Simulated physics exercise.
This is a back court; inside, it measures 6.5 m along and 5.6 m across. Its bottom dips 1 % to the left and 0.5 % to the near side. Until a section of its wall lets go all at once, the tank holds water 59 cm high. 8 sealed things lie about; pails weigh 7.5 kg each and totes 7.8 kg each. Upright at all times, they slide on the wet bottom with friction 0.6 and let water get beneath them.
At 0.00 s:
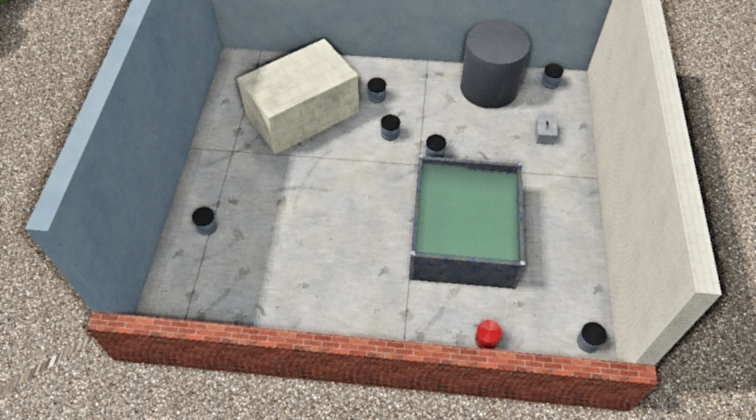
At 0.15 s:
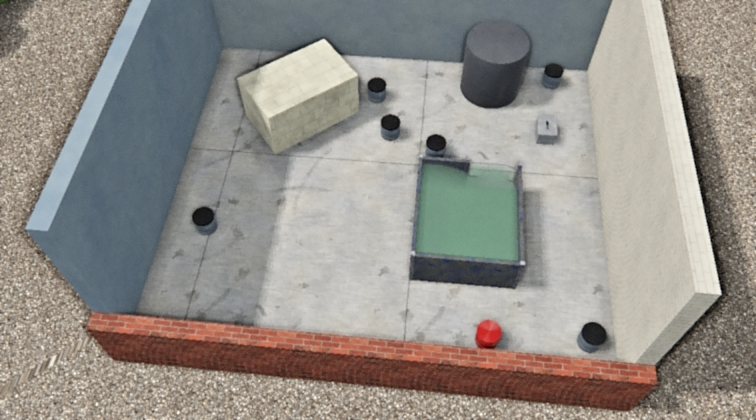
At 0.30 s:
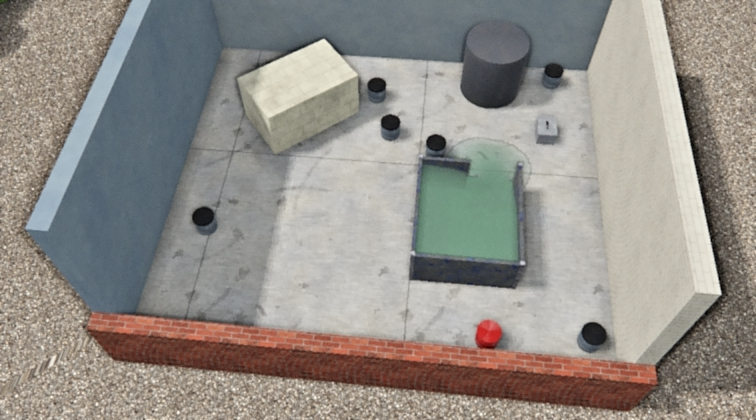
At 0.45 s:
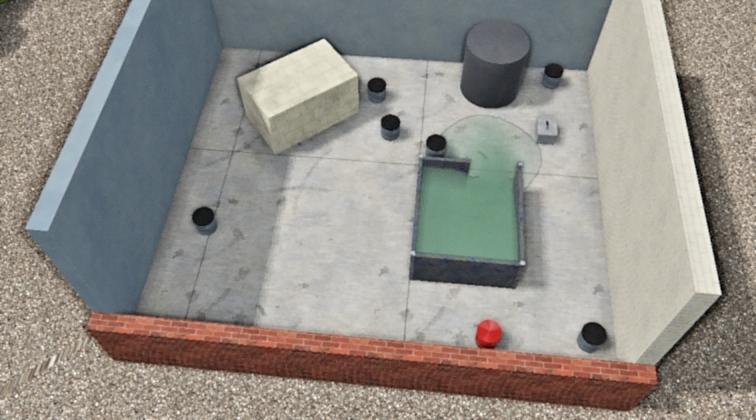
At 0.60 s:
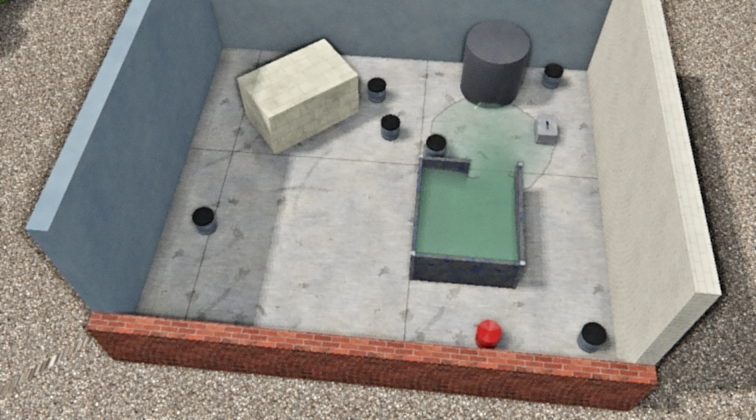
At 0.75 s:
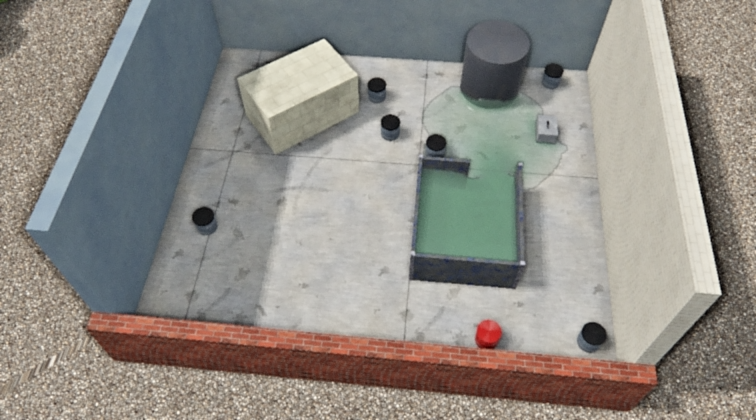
In a walled concrete court, a dark-sided tank of green water stands among a pale block, a dark cylinder and small pails. A gap opens in the tank's far side, and water spreads thinly across the floor to the cylinder and small grey box, while the objects stay still.
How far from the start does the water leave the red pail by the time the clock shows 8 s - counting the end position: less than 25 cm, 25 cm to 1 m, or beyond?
I'd bet it stays anchored there.
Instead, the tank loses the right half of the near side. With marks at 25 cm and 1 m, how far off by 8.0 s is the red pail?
With that failure, the red pail lands a long way off.
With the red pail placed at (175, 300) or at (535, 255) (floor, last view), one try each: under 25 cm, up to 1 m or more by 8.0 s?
First it remains in place, then it drifts a modest way.
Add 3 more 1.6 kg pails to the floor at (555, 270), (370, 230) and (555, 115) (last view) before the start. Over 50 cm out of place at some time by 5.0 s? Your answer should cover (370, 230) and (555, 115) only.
Well, the first is lower and the second higher.
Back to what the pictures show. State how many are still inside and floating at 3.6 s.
I count 2.
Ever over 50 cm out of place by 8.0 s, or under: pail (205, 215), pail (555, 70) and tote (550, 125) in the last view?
Results in listed order: Falls short / exceeds / exceeds.
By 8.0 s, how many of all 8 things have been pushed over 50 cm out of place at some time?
Count: 2.
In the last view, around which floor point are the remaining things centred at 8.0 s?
The centre sits near (447, 218).
After 1.6 s the red pail is near (490, 331), 0.0 m from its start, aground; 1 afloat.
After 3.6 s the red pail is near (490, 331), 0.0 m from its start, aground; 2 afloat.
After 5.6 s the red pail is near (490, 331), 0.0 m from its start, aground; 1 afloat.
After 8.0 s the red pail is near (490, 331), 0.0 m from its start, aground; 1 afloat.
